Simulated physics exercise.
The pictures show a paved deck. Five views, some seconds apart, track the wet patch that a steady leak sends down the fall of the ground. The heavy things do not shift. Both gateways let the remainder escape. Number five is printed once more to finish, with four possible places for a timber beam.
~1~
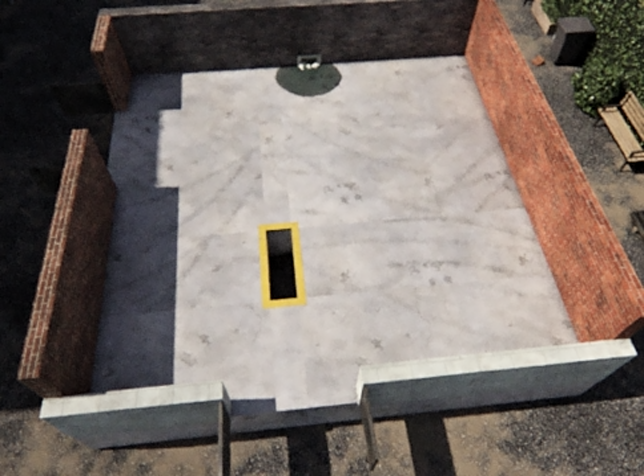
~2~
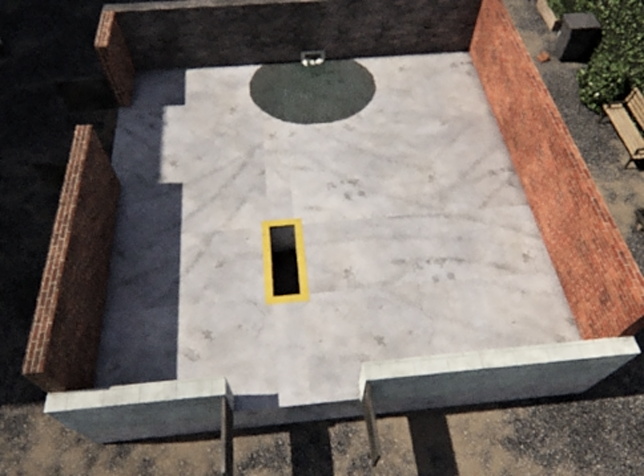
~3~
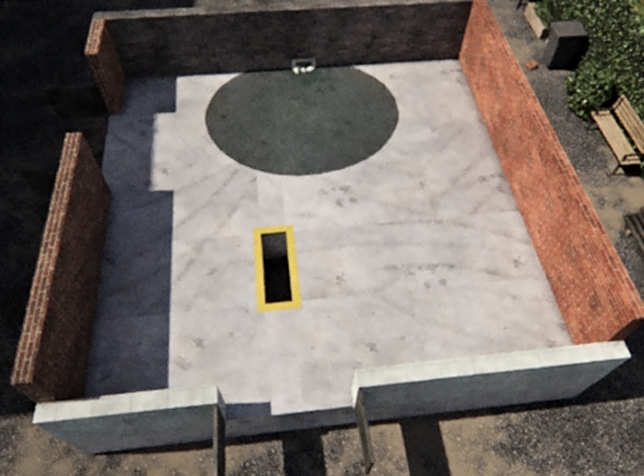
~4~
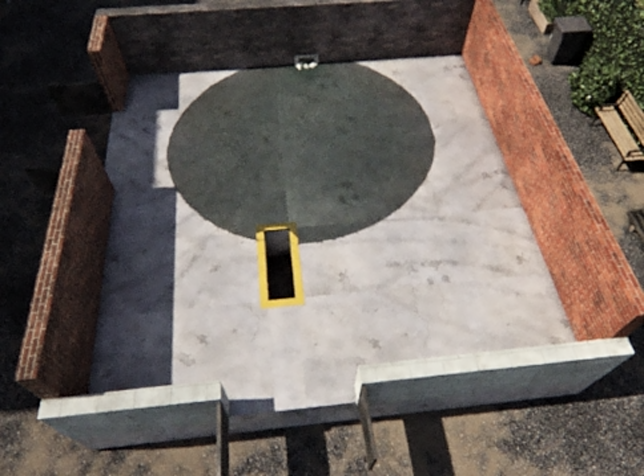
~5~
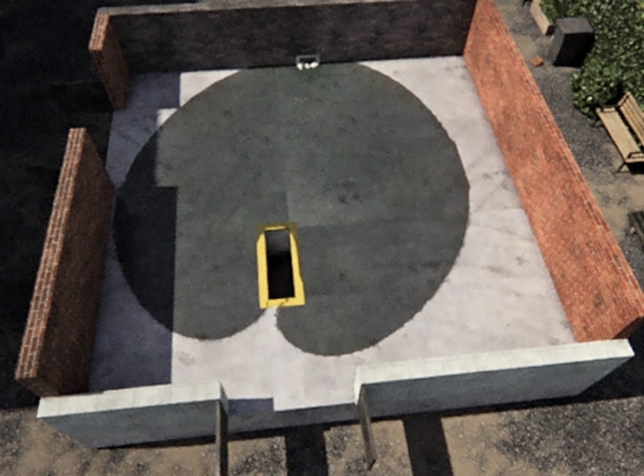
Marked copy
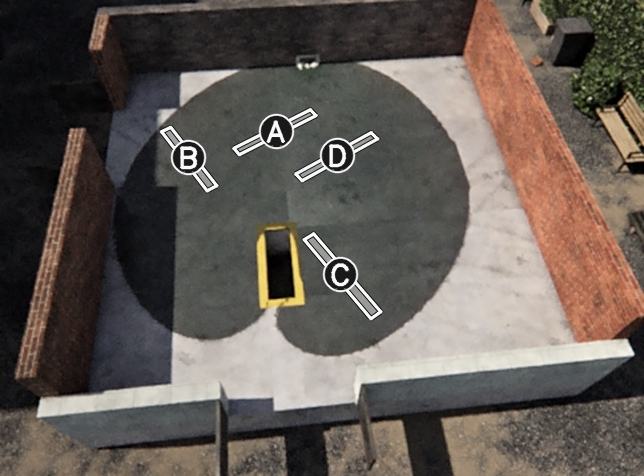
Dark water spread from a small outlet at the back wall across the pale walled deck, widening into a big round patch that reached the yellow-edged drain and then wrapped around both its sides.
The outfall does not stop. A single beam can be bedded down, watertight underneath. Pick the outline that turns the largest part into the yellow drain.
Go for B.
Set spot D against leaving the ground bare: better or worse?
It is worse.
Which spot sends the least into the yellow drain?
Spot A.
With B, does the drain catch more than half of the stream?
No, it does not.
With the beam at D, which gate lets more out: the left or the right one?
More leaves on the right.
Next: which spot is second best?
The answer is C.
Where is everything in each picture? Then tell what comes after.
Outfall at (309, 60); yellow drain at (281, 263); open gate at (294, 393); open gate at (122, 147); 2 % of the ground under water, visible out to (308, 92); yellow drain still dry, in the first picture.
In the second picture, 8 % of the ground under water, visible out to (276, 116); yellow drain still dry.
In the third picture, 17 % of the ground under water, visible out to (258, 167); yellow drain still dry.
In the fourth picture, 33 % of the ground under water, visible out to (312, 238); yellow drain still dry.
In the fifth picture, 54 % of the ground under water, visible out to (173, 325); yellow drain taking water.
In white, A from (236, 151) to (313, 112); B from (166, 129) to (211, 188); C from (308, 236) to (375, 315); D from (298, 177) to (374, 135).
Choosing A, about 12 % of the stream goes into the yellow drain, about 85 % out by the gates.
Choosing B, about 35 % of the stream goes into the yellow drain, about 61 % out by the gates.
Choosing C, about 22 % of the stream goes into the yellow drain, about 73 % out by the gates.
Choosing D, about 16 % of the stream goes into the yellow drain, about 82 % out by the gates.
